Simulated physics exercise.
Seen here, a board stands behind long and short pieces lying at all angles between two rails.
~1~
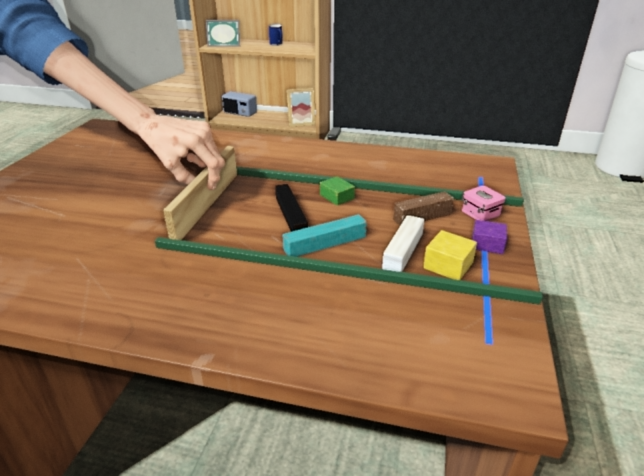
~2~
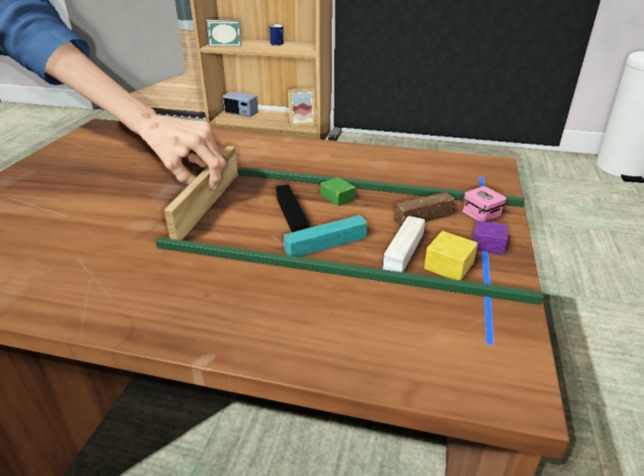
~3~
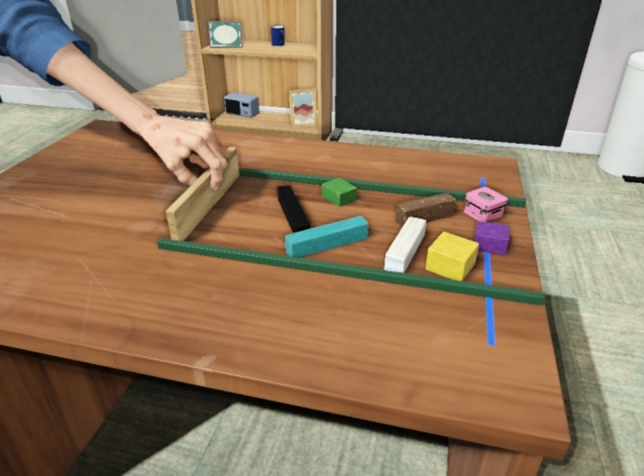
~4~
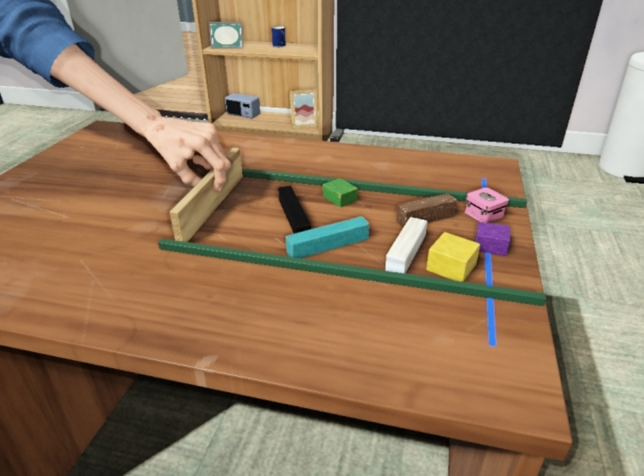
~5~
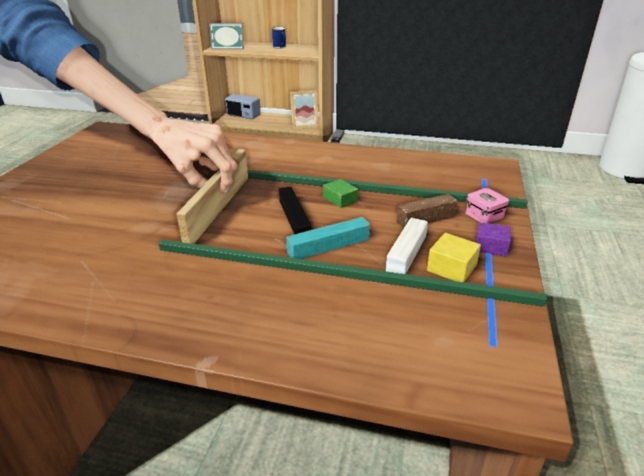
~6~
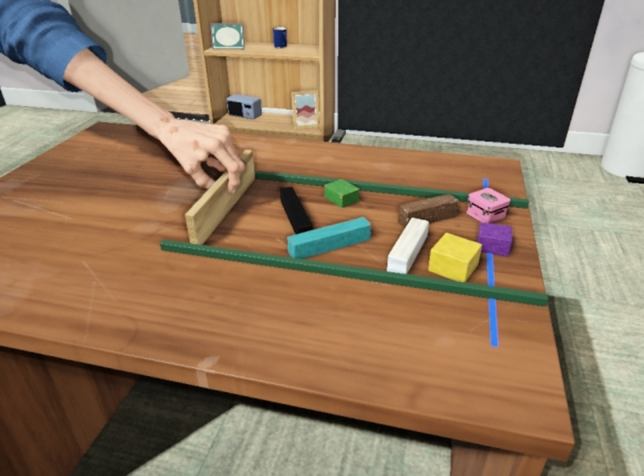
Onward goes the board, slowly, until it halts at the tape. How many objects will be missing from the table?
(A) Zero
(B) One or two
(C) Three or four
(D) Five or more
Three or four.
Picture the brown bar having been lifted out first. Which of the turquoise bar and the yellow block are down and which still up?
The turquoise bar is still there, the yellow block is gone.
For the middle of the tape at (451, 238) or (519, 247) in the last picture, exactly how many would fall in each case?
Try 1: 0; try 2: 6.
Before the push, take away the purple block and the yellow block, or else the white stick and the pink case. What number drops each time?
First 1, then 2.
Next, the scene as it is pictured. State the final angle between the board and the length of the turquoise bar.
Some 0 degrees.
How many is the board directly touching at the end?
In total, 2.
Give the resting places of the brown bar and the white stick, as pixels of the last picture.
The brown bar comes to rest at (530, 222), and the white stick comes to rest at (540, 264).
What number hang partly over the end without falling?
So the number is 2.
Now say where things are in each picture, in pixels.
In the first picture, purple block (489, 237); pink case (483, 205); yellow block (450, 255); board (205, 190); tape (484, 241).
In the second picture, pink case (484, 205); turquoise bar (326, 236).
In the third picture, yellow block (452, 256); board (207, 191).
In the fourth picture, purple block (492, 238); green block (340, 193).
In the fifth picture, pink case (486, 207); brown bar (427, 211).
In the sixth picture, purple block (494, 239); pink case (488, 207); yellow block (455, 257); board (225, 194); tape (489, 243).
Soon after, none off yet; purple block at rest near (494, 239); pink case at rest near (488, 207); yellow block at rest near (455, 257).
Then, none off yet; purple block at rest near (494, 239); pink case moving near (490, 206); yellow block moved a little near (471, 258).
At rest, the number that fall off is three or four; fallen, yellow block, pink case and purple block.
